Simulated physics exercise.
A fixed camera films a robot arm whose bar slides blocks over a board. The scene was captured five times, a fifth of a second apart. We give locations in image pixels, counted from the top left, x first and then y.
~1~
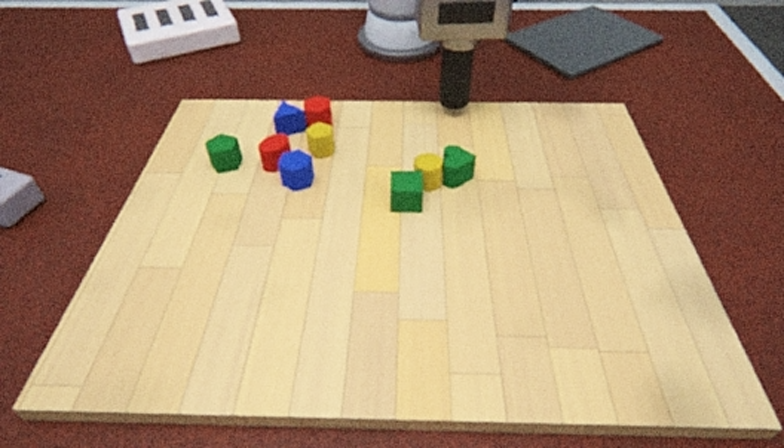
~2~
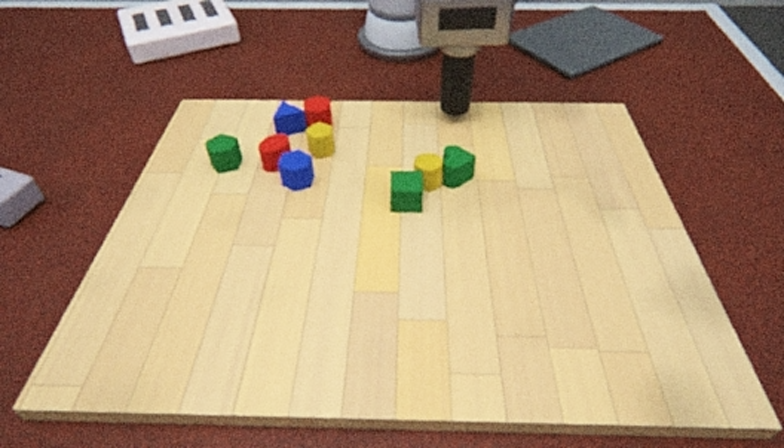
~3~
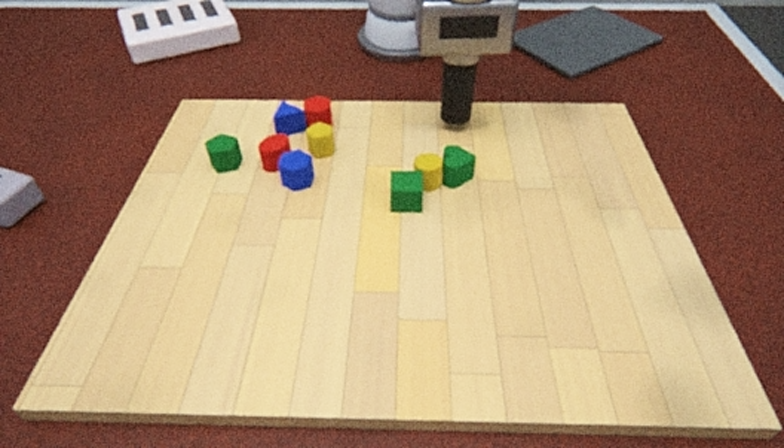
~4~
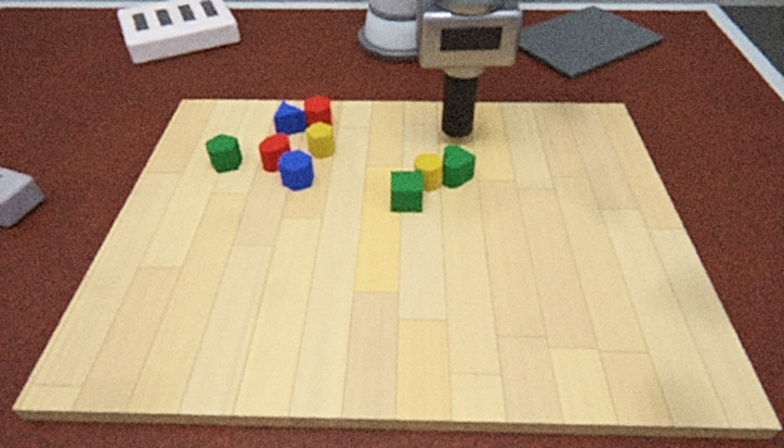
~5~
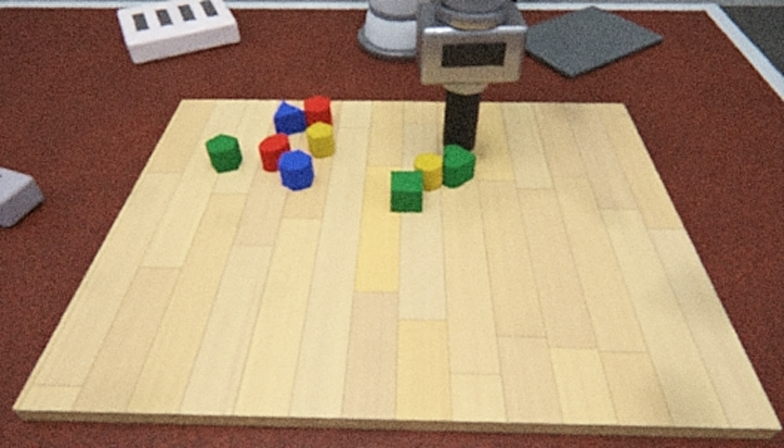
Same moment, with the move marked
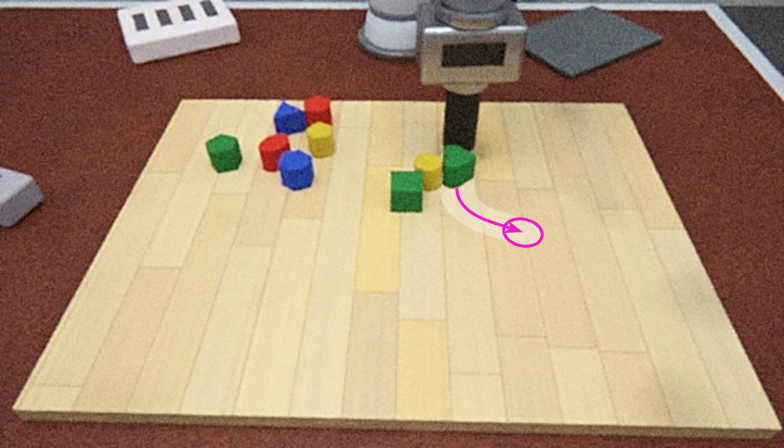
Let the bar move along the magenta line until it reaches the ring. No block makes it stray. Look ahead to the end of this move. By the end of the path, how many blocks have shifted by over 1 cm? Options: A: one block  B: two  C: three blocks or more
I choose A.
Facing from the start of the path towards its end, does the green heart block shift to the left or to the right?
It's set to shift right.
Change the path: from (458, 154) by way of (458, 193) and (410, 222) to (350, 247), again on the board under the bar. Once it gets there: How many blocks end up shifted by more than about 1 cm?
Counting only shifts above 1 cm, I get two blocks.
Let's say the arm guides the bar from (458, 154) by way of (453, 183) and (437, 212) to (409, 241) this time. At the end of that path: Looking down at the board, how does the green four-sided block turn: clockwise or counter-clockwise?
Seen from above, its turn is counter-clockwise.
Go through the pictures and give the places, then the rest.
The first frame shows lower end of the bar (454, 101), tops of blocks, green four-sided block (407, 180), yellow cylinder (428, 161), green heart block (457, 156).
The second frame shows bar (455, 107), blocks as before.
The third frame shows bar (456, 116), blocks as before.
The fourth frame shows bar (457, 129), blocks as before.
The fifth frame shows bar (459, 145), green four-sided block (407, 180), yellow cylinder (428, 161), green heart block (457, 156).
The drawn path runs from (458, 154) via (457, 184) and (474, 214), ending at (523, 232).
The first path, step by step. One third of the way, bar (458, 175); yellow cylinder (426, 162); green heart block (458, 184), turned 30° anticlockwise.
Two thirds of the way, bar (477, 205); yellow cylinder (426, 162); green heart block (467, 215), turned 15° anticlockwise.
At the end, bar (525, 223); green four-sided block not moved; yellow cylinder (426, 162); green heart block (467, 216).
